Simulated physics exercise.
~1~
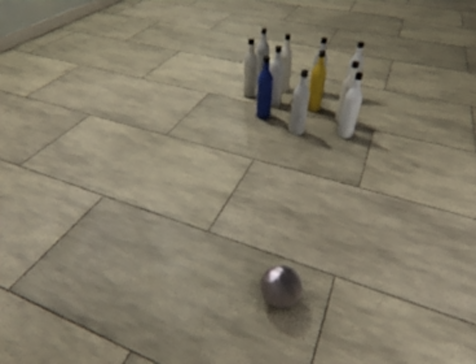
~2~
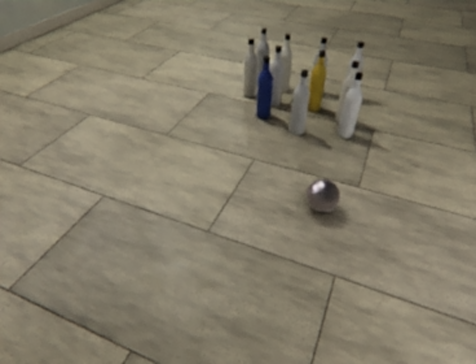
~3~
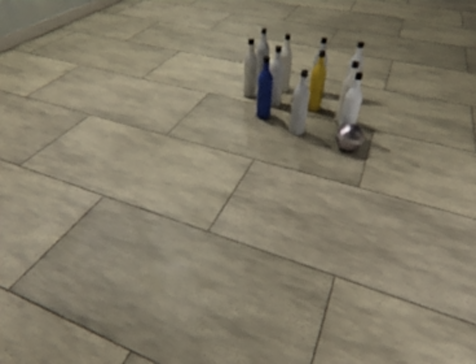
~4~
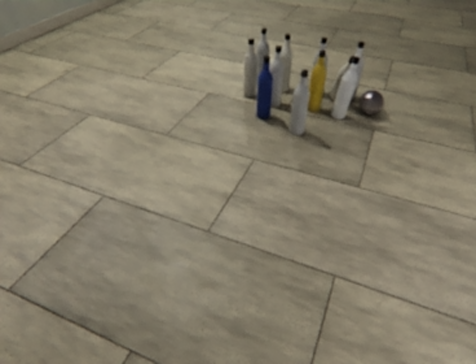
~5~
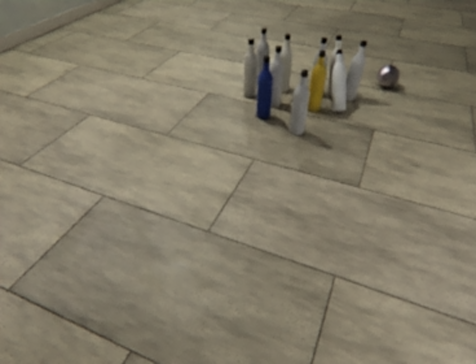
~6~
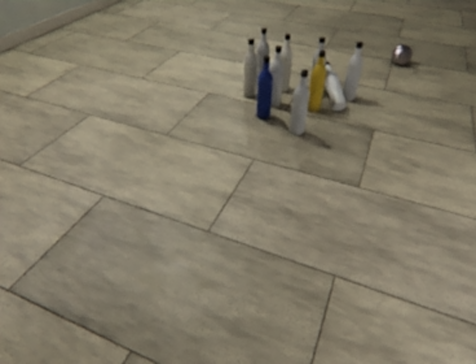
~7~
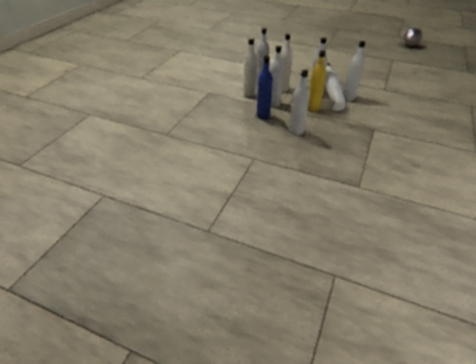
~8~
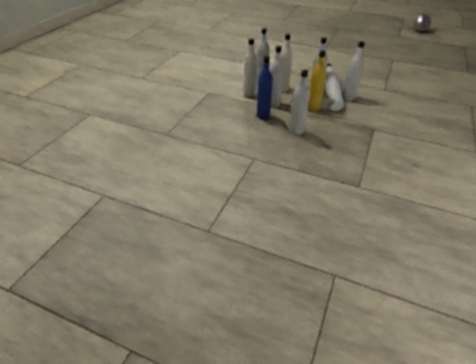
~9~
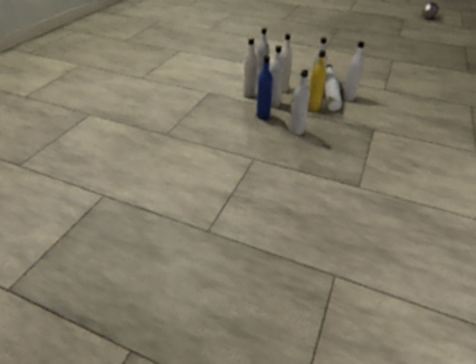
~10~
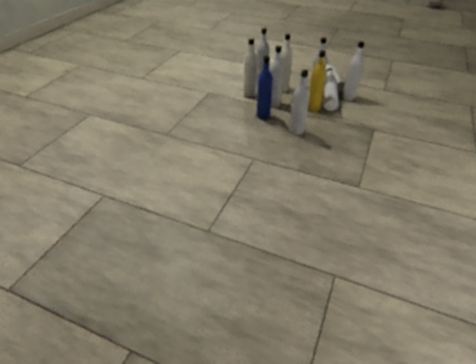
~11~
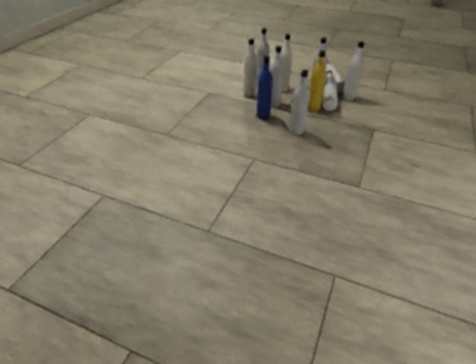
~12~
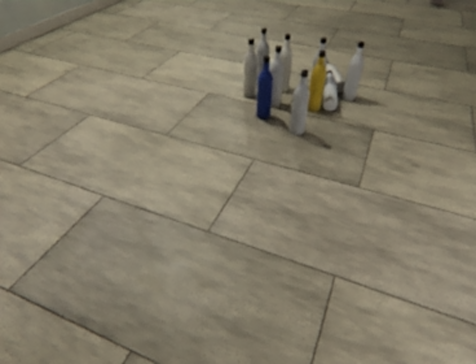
A shiny steel ball rolls away across a floor of large grey-beige tiles, seen from above at an angle, towards a cluster of capped bottles standing near the top. Most of the bottles are pale, with a blue one at the front left and a yellow one near the middle. The ball reaches the right side of the group and knocks into the white bottles there. Two of them tip over behind the yellow bottle while the ball rolls on towards the upper right. It slips almost out of view at the top edge, leaving the blue, yellow and remaining pale bottles upright.
